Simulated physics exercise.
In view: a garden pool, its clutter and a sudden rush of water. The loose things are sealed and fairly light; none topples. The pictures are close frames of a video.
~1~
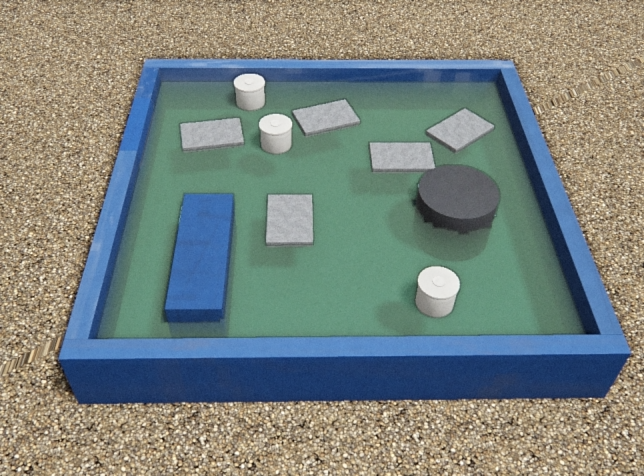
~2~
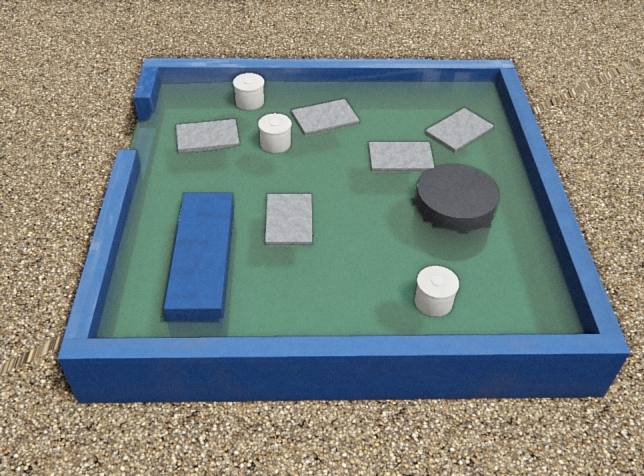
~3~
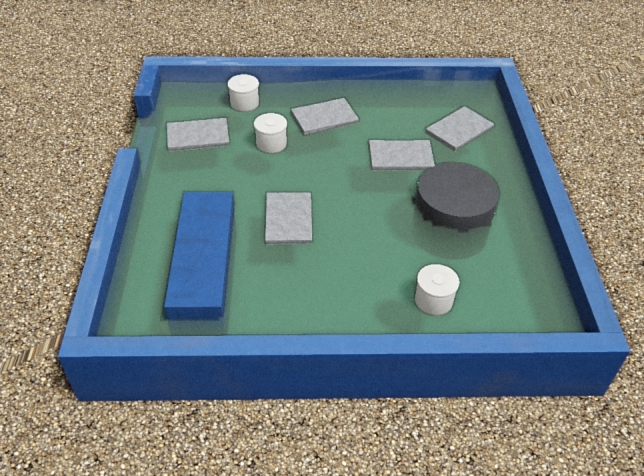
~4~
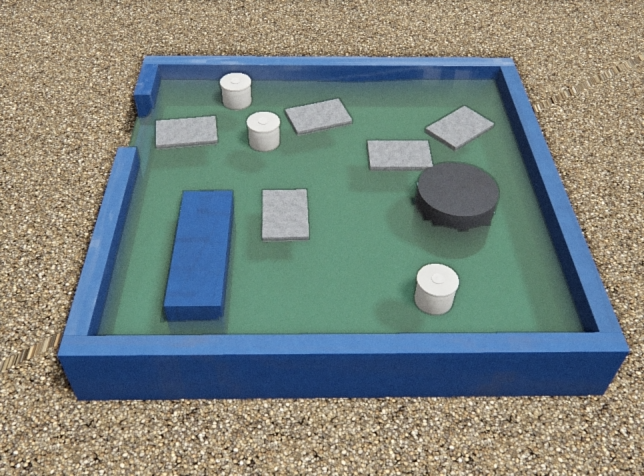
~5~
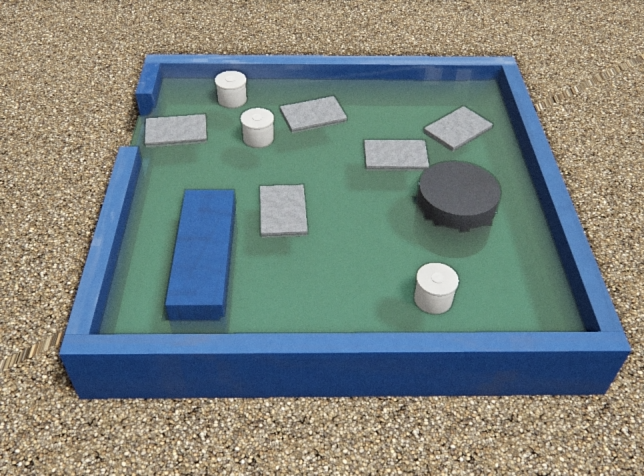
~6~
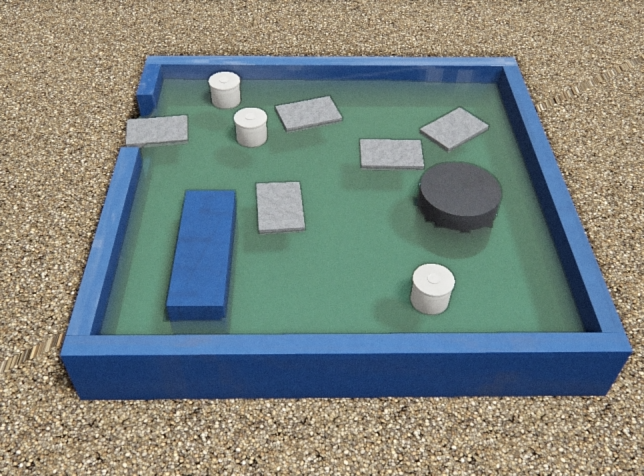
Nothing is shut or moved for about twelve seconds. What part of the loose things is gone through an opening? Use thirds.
It is between one and two thirds.
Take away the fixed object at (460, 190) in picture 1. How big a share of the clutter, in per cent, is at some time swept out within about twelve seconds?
I make it 50 per cent.
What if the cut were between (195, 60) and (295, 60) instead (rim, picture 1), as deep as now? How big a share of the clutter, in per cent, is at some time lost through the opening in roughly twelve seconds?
Near 40 in a hundred.
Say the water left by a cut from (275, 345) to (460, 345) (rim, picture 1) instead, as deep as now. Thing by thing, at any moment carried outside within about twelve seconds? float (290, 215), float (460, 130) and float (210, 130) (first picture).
In that order: Through, still in, kept in.
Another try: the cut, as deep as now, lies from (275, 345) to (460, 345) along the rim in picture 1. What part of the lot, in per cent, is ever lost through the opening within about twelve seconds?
Some 20 per cent.
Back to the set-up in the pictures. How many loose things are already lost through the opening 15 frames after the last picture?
It comes to 2.
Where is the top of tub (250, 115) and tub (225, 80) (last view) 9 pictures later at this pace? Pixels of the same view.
Around (186, 118) and (170, 98).
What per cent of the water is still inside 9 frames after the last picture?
Close to 86 %.
A moment on, 1 of 8 are out; 7 afloat.
Next, 1 of 8 are out; 7 afloat.
Later, 2 of 8 are out; 6 afloat.
In the end, 3 of 8 are out; 5 afloat.
